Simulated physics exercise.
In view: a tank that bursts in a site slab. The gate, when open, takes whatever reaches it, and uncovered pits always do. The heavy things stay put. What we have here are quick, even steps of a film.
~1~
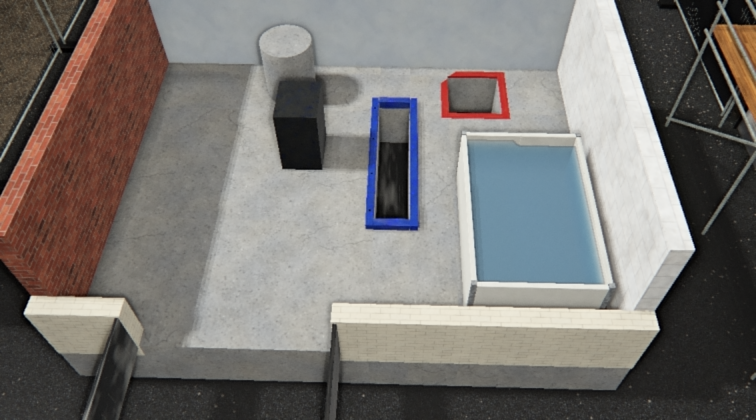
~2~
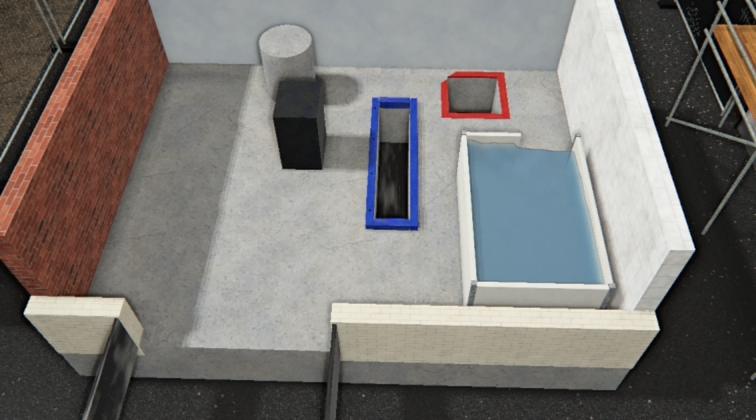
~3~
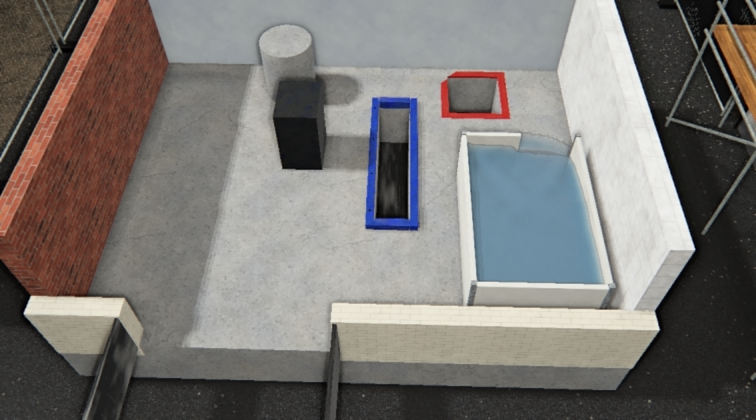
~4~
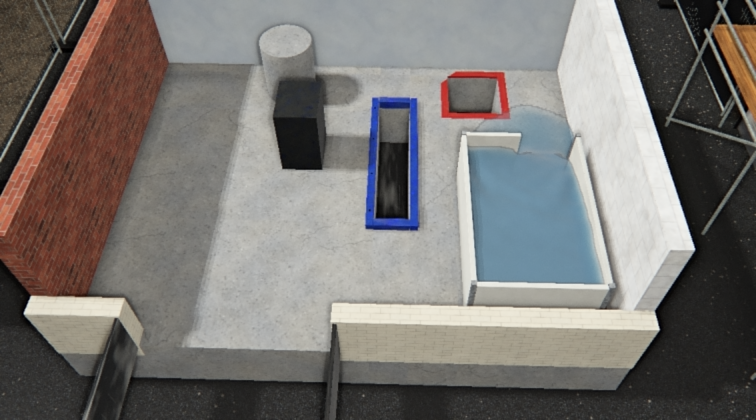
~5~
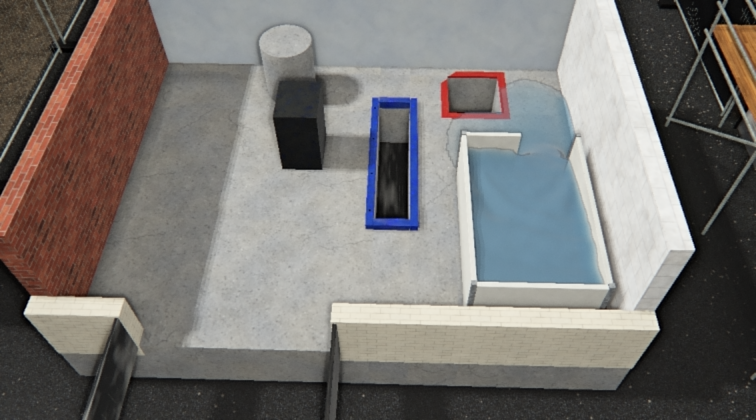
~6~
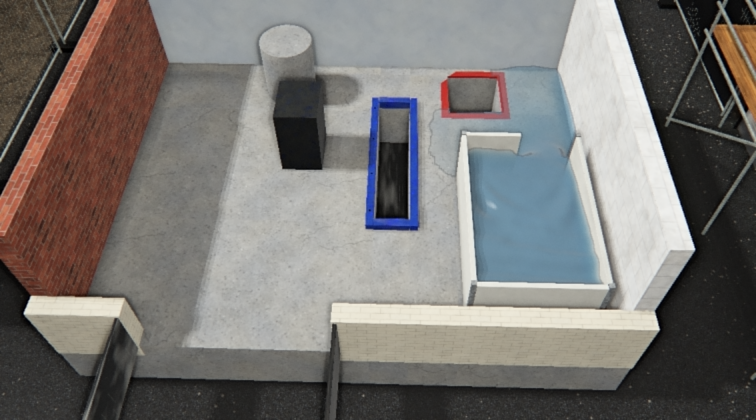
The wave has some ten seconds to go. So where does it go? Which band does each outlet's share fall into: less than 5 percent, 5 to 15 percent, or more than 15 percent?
As I see it, gate: Smaller than five per cent; red pit: Greater than fifteen per cent; blue pit: Smaller than five per cent.
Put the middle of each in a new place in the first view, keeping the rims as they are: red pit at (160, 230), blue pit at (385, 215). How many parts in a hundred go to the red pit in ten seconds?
Red: About 14 %.
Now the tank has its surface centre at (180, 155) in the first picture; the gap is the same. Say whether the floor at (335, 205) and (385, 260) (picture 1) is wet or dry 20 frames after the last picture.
Going point by point, I get drenched then high and dry.
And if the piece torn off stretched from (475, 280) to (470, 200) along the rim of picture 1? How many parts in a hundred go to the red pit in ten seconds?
The red pit takes 6 per cent.
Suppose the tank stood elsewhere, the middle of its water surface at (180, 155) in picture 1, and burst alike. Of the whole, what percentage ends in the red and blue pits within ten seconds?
Shares - red: 15 in a hundred, blue: 10 in a hundred.
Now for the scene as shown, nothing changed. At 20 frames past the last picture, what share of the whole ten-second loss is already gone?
My reading is about 50 per cent.
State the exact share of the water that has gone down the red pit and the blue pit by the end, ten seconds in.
Shares, in order: 70 % and 0 %.
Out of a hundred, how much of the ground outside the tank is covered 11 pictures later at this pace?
Roughly 15 %.
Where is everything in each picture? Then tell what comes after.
The tank at (530, 207) is whole and still, in the first frame.
Water pours out on the tank's far side and has run to a hidden place, in the second frame.
Water pours out on the tank's far side and has run to a hidden place, in the third frame.
Water pours out on the tank's far side and has run to (526, 108), in the fourth frame.
Water pours out on the tank's far side and has run to (533, 83), in the fifth frame.
The front is at (556, 72), out from the gap on the tank's far side, in the sixth frame.
A moment on, water covers 15 % of the floor; the gate 0 %, the red pit 5 %, the blue pit 0 %.
Next, water covers 15 % of the floor; the gate 0 %, the red pit 16 %, the blue pit 0 %.
Then, water covers 20 % of the floor; the gate 0 %, the red pit 34 %, the blue pit 0 %.
Later, water covers 25 % of the floor; the gate 0 %, the red pit 54 %, the blue pit 0 %.
In the end, water covers 25 % of the floor; the gate 0 %, the red pit 69 %, the blue pit 0 %.
